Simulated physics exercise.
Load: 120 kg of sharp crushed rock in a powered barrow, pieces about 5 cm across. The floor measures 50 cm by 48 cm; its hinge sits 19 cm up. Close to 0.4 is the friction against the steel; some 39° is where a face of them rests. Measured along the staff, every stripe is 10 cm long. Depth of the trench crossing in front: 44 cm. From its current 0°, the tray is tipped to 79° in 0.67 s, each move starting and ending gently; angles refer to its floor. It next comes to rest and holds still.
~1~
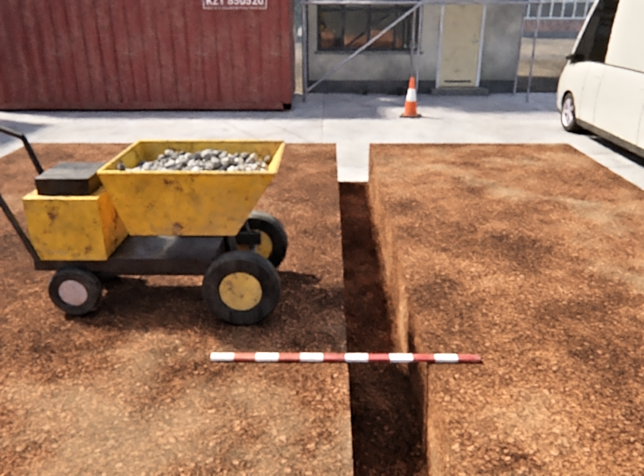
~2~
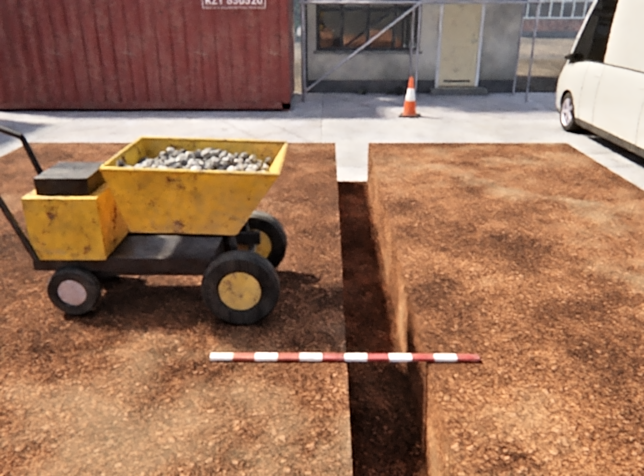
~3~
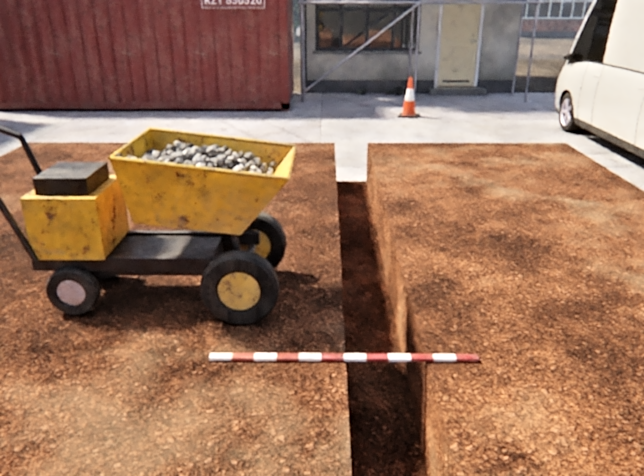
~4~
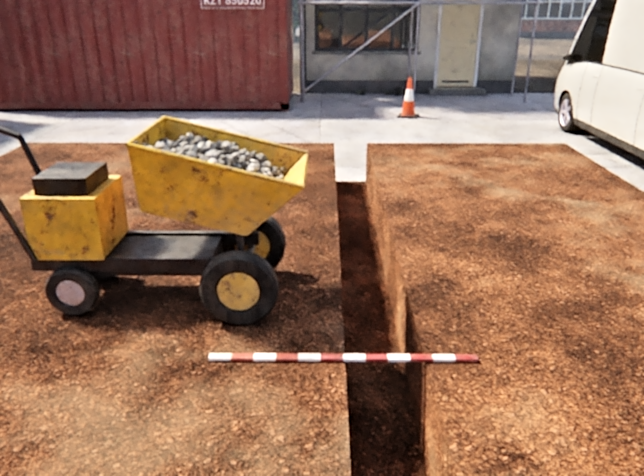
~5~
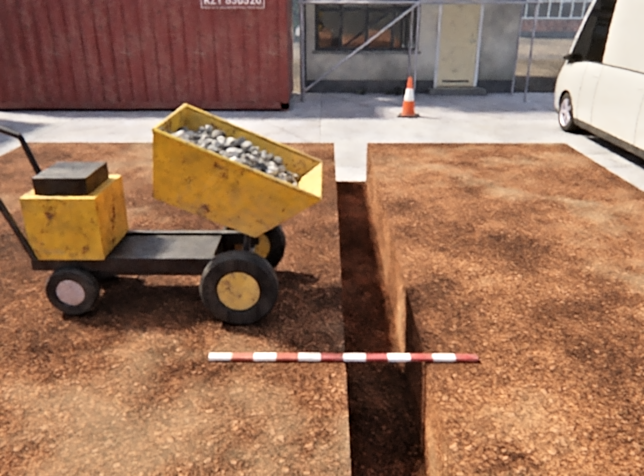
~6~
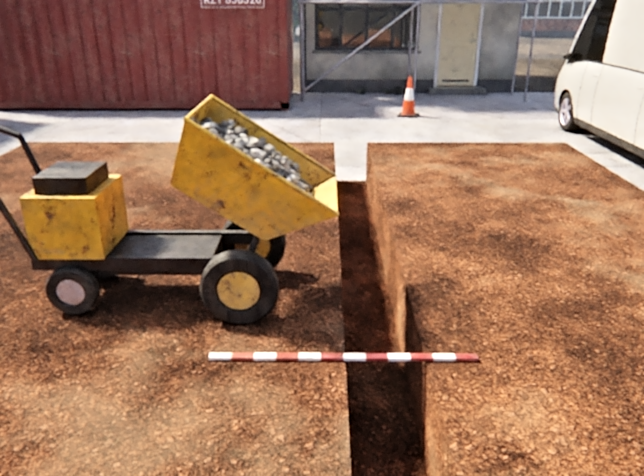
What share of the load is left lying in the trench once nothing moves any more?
About 72 per cent.
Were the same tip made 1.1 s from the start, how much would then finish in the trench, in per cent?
In that case some 90 per cent.
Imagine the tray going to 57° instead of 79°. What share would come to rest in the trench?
About 20 per cent would end up in the trench.
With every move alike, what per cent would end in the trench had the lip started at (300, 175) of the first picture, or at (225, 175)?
First place: Near 45%; second place: Near 85%.
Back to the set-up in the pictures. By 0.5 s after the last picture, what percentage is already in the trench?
Some 25 per cent of the load by that point.
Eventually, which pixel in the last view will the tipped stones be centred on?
Their middle lands near (391, 346).
Then, 0.2 s after the last picture the floor is at 66°, 100 % in the tray; the foremost stones are at (360, 238).
Then, 0.5 s after the last picture the floor is at 79°, 59 % in the tray, 27 % in the trench, 14 % past the trench; the foremost stones are at (446, 298).
Then, 0.8 s after the last picture the floor is at 79°, 17 % in the tray, 54 % in the trench, 29 % past the trench; the foremost stones are at (569, 275).
Then, 2.8 s after the last picture the floor is at 79°, 0 % in the tray, 72 % in the trench, 28 % past the trench; the foremost stones are past the picture's edge.
